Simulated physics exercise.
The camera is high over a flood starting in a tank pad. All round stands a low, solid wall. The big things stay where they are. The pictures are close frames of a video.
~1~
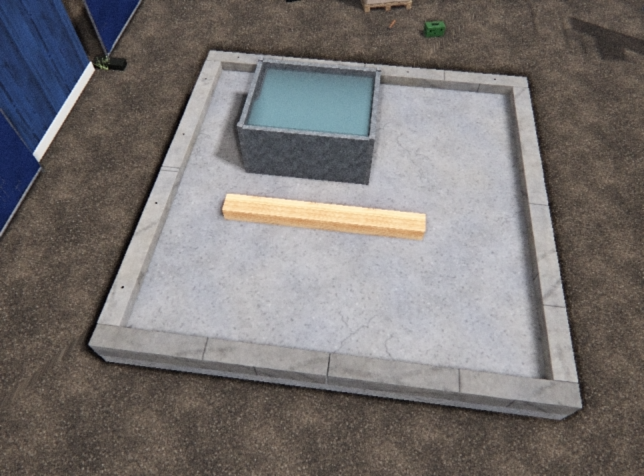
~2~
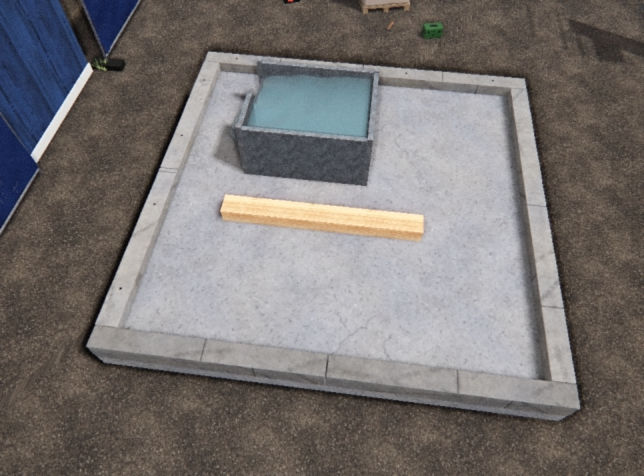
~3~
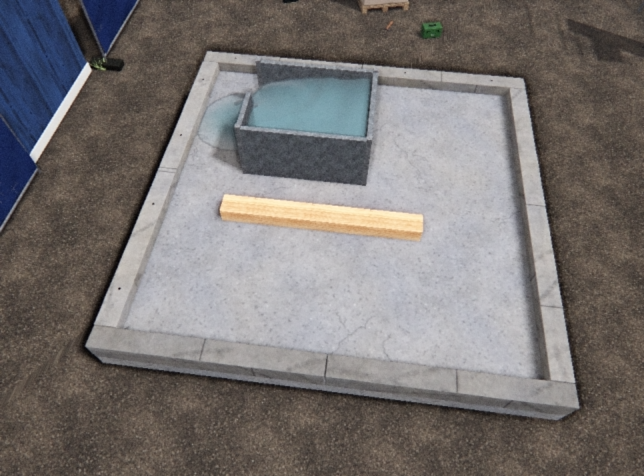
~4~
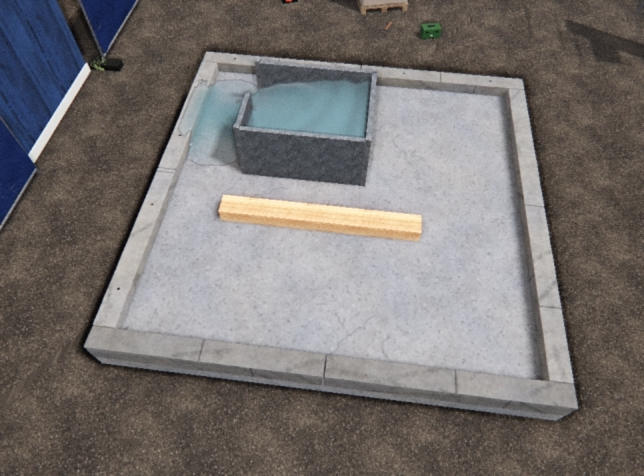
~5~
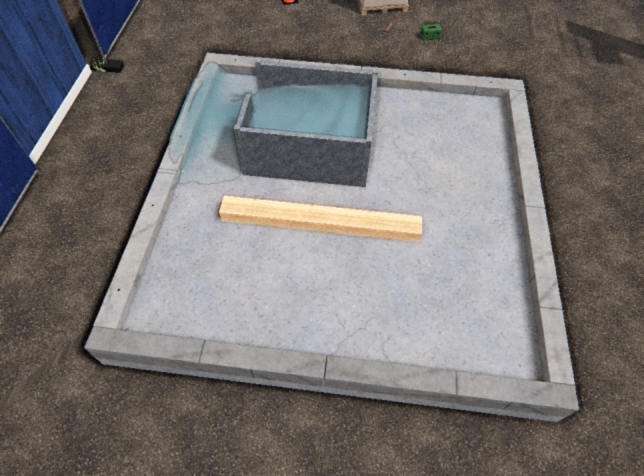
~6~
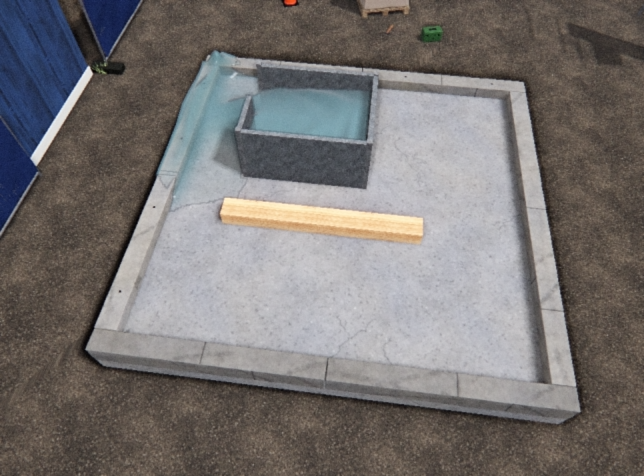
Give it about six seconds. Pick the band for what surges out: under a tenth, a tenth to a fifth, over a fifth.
It loses more than a fifth.
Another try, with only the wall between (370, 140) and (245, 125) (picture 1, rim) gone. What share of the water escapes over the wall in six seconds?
I make it 6 per cent.
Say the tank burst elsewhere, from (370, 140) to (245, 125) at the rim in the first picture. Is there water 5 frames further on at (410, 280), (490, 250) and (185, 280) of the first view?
One after the other: Flooded, flooded, covered.
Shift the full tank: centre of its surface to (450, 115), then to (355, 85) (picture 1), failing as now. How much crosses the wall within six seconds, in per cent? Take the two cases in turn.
About 10 and 22 per cent.
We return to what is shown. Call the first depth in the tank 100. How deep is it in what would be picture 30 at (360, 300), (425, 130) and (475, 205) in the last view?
In that order: 4, 2 and 0 per cent.
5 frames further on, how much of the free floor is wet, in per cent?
Some 20 per cent.
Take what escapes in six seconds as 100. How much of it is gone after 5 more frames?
About 40 per cent.
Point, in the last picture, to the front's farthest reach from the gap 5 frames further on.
Close to (124, 336).
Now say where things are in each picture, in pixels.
The first picture shows the open tank at (313, 102) is whole and still.
In the second picture, the front is at (234, 132), out from the gap at (261, 108).
In the third picture, the front is at (202, 123), out from the gap at (260, 110).
In the fourth picture, water pours out at (259, 112) and has run to (215, 85).
In the fifth picture, water pours out at (260, 113) and has run to (181, 179).
In the sixth picture, the front is at (173, 206), out from the gap at (261, 114).
A moment on, water covers 15 % of the floor; the low wall has let 6 % over.
Next, water covers 20 % of the floor; the low wall has let 12 % over.
Then, water covers 35 % of the floor; the low wall has let 26 % over.
Later, water covers 55 % of the floor; the low wall has let 30 % over.
In the end, water covers 75 % of the floor; the low wall has let 31 % over.
